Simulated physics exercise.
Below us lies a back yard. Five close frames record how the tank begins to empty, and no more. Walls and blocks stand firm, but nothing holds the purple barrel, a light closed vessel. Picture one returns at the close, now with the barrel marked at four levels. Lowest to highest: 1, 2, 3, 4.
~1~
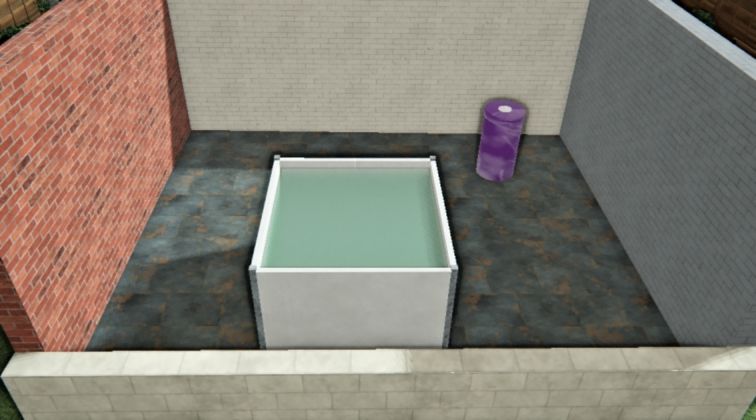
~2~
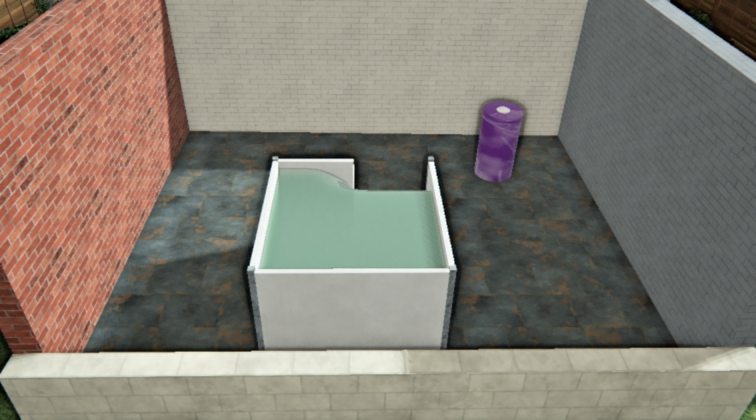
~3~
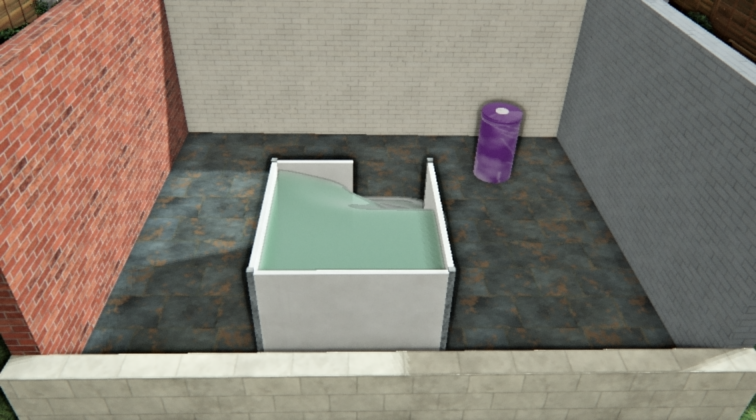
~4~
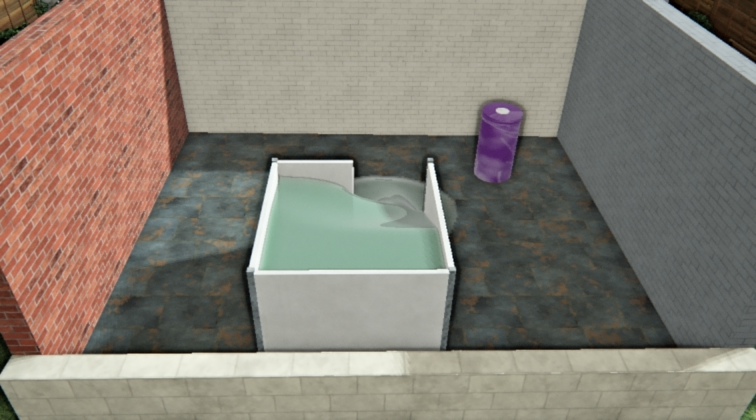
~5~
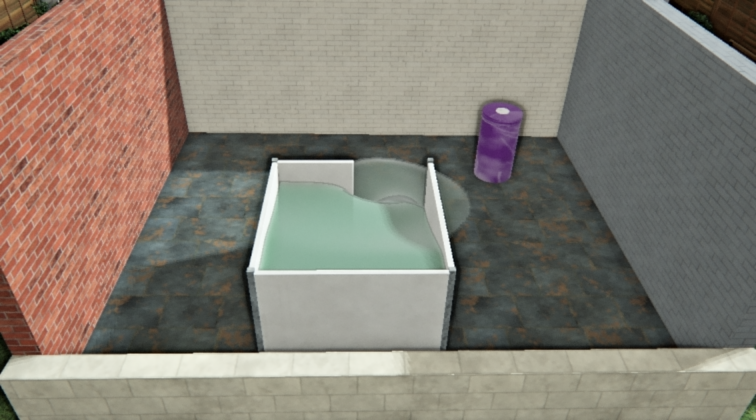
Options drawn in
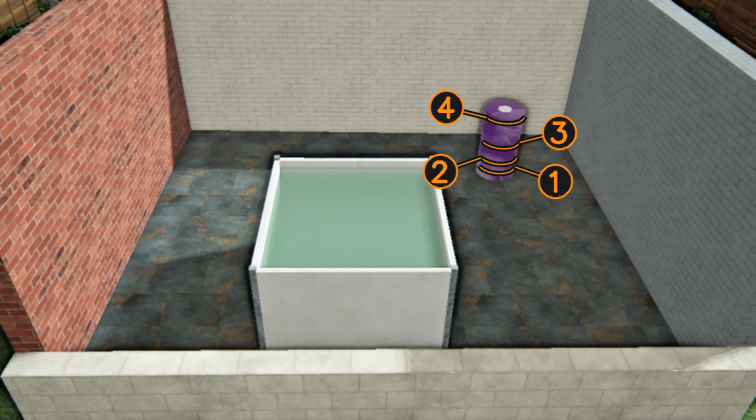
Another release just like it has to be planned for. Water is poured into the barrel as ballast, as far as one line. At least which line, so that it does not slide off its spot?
Go for 3.
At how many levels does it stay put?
Two of them.
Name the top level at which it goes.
That would be 2.
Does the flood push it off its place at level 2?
Yes, it does.
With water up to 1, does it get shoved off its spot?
Yes, that goes wrong.
On the marked copy, 1 at (499, 173); 2 at (501, 164); 3 at (503, 148); 4 at (508, 123); from the bottom up 1, 2, 3, 4.
For level 1, it is pushed about 6 times its own width away.
For level 2, it is pushed about twice its own width away.
For level 3, it does not move.
For level 4, it does not move.
